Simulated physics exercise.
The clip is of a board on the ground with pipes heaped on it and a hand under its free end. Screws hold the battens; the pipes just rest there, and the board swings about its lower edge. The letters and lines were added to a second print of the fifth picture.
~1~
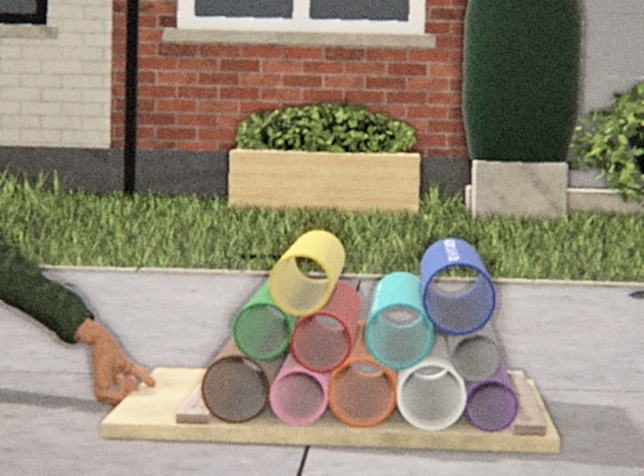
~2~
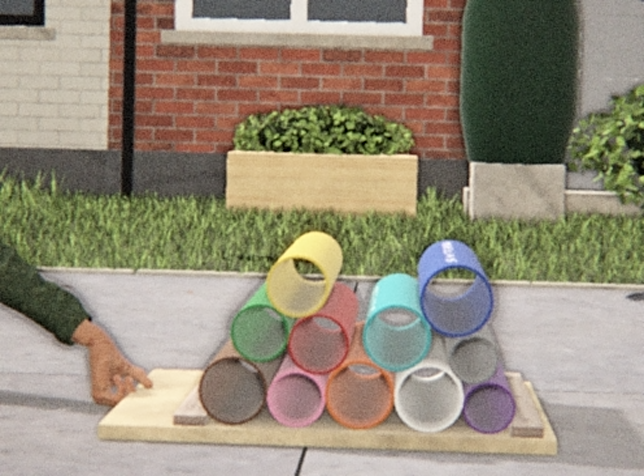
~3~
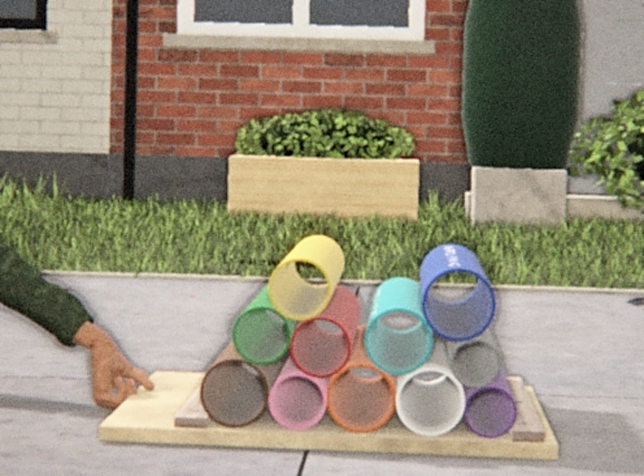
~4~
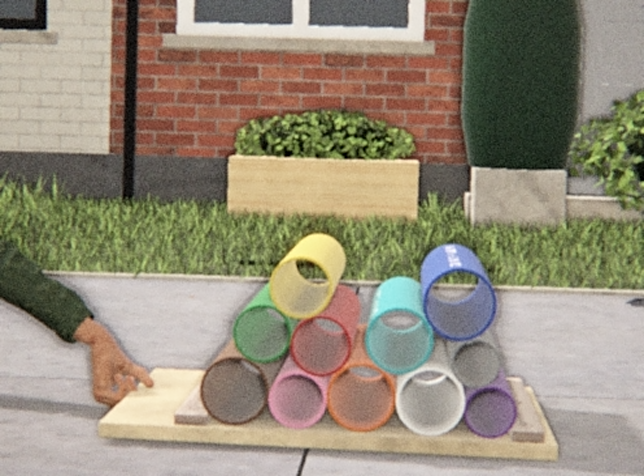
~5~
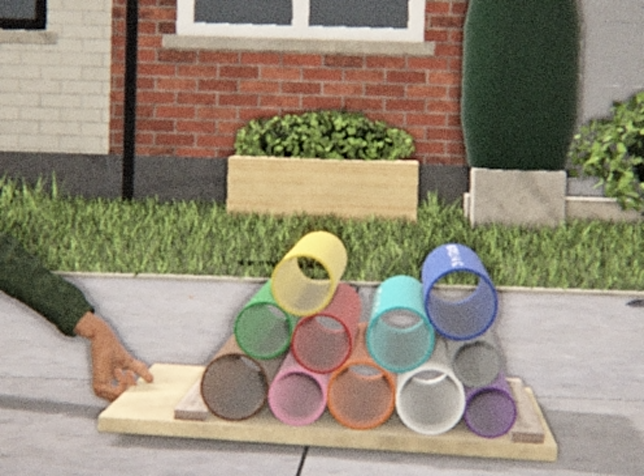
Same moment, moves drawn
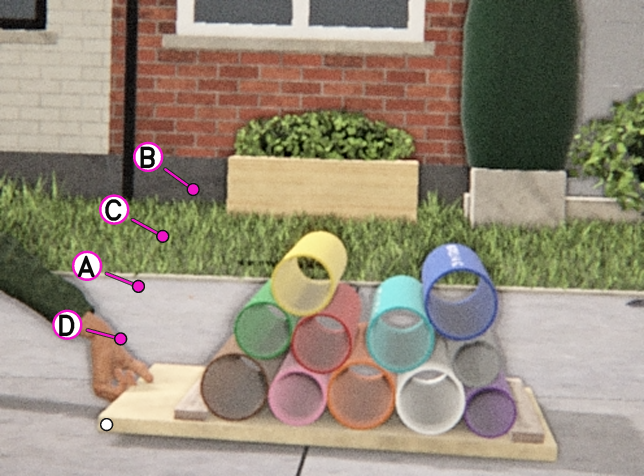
A hand in a dark green sleeve reaches in from the left and rests at the left end of a pale wooden board on a grey pavement, seen from the front with grass, a planter and a brick house behind. Brown, pink, orange, white and purple pipes line the bottom, with green, red, turquoise and grey above and yellow and blue on top. Hand, board and pipes barely move, and the view jitters very slightly.
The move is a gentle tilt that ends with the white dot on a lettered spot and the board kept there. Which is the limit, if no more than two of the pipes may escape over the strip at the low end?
Raise it to A.
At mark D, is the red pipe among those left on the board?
Yes.
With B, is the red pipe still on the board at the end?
The red pipe: No.
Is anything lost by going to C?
At C: Yes.
On the marked copy, A at (138, 287); B at (193, 189); C at (162, 237); D at (120, 339); the white dot at (107, 424).
Following A. Soon after the start, board at 14°.
Later, board at 20°.
In the end, board at 20°, two over the low batten (grey, blue).
As for the rest, B eleven over the low batten; C eleven over the low batten; D none over the low batten.
